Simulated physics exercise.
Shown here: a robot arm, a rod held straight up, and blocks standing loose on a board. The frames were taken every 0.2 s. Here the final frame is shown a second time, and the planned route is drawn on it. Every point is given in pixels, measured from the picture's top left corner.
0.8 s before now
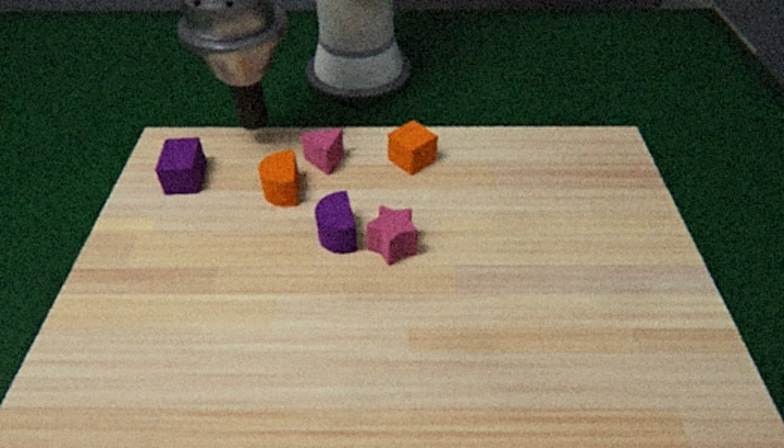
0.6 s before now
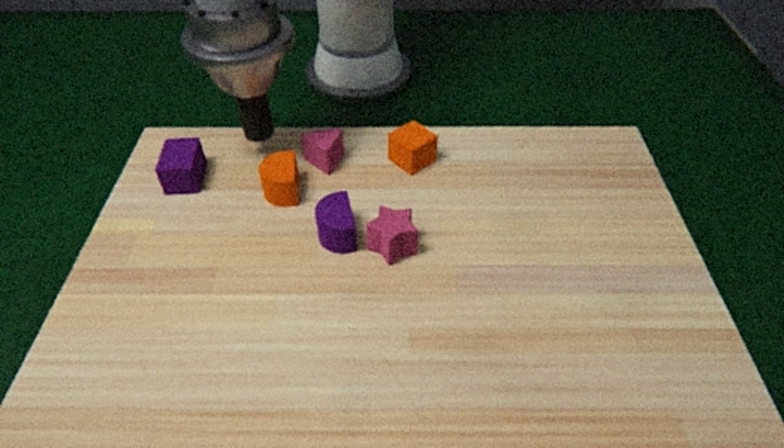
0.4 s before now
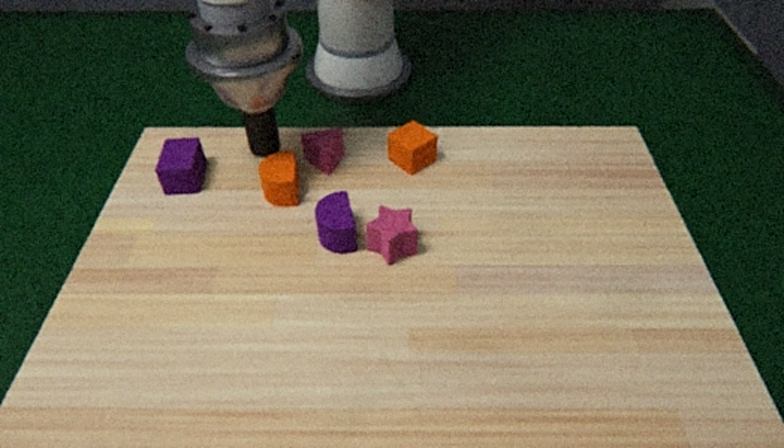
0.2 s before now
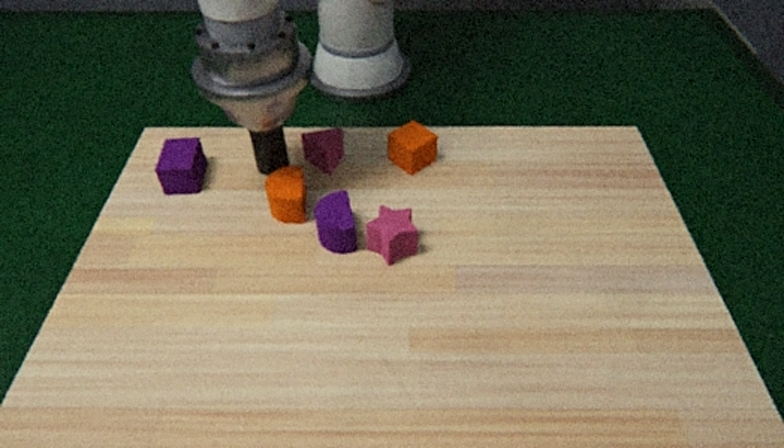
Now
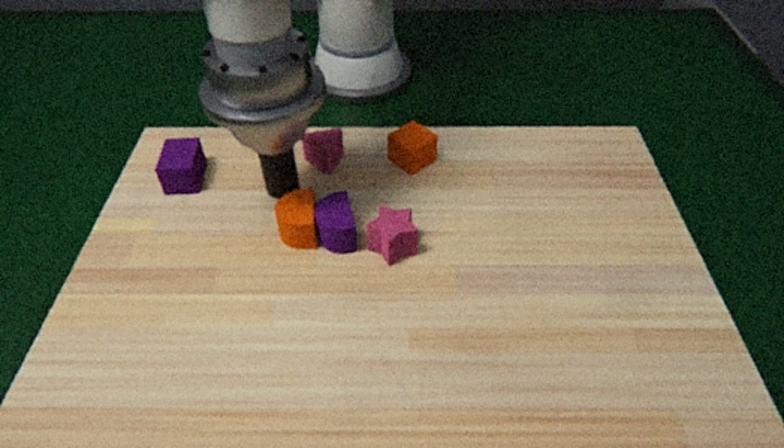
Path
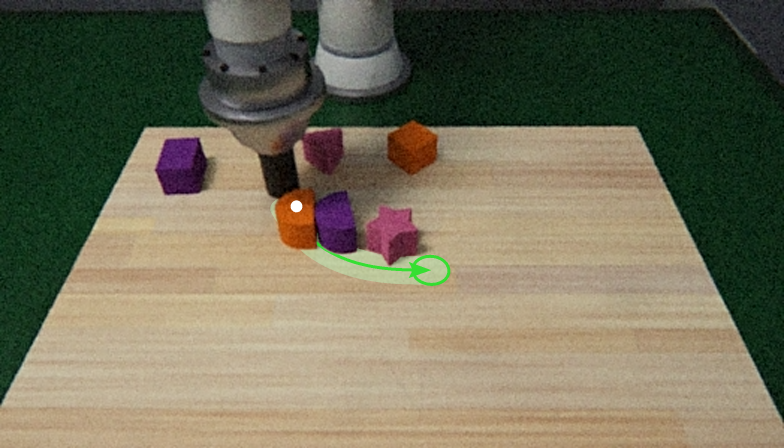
In the video, a robot arm with a dark vertical rod moves toward the viewer over a wooden board holding six blocks, then pushes the orange rounded block forward and slightly right, up beside the purple D-shaped block.
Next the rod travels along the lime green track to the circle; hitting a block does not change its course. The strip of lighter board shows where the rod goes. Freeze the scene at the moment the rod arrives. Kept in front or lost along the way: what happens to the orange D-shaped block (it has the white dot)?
Slipped clear.
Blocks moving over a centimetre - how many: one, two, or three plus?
Answer: Three or more.
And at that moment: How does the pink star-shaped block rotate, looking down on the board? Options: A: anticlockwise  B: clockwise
Answer: A.
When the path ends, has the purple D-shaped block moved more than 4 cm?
Short answer: Yes.
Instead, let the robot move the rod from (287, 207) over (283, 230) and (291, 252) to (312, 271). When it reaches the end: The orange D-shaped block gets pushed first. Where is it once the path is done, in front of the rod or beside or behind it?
It sits in front of the rod.
The drawn path runs from (287, 207) over (315, 242) and (367, 265) to (431, 270); the dot is on the orange D-shaped block.
The first path, step by step. One third of the way, rod (313, 223); orange D-shaped block (320, 247); purple D-shaped block (359, 218); pink star-shaped block (401, 223), turned 20° anticlockwise.
Two thirds of the way, rod (368, 247); orange D-shaped block (341, 270), turned 70° clockwise; purple D-shaped block (403, 228), turned 20° anticlockwise; pink star-shaped block (441, 219), turned 55° anticlockwise.
At the end, rod (432, 251); orange D-shaped block (341, 270), turned 70° clockwise; pink three-sided block not moved; purple D-shaped block (460, 225), turned 50° anticlockwise; pink star-shaped block (483, 204), turned 90° anticlockwise.
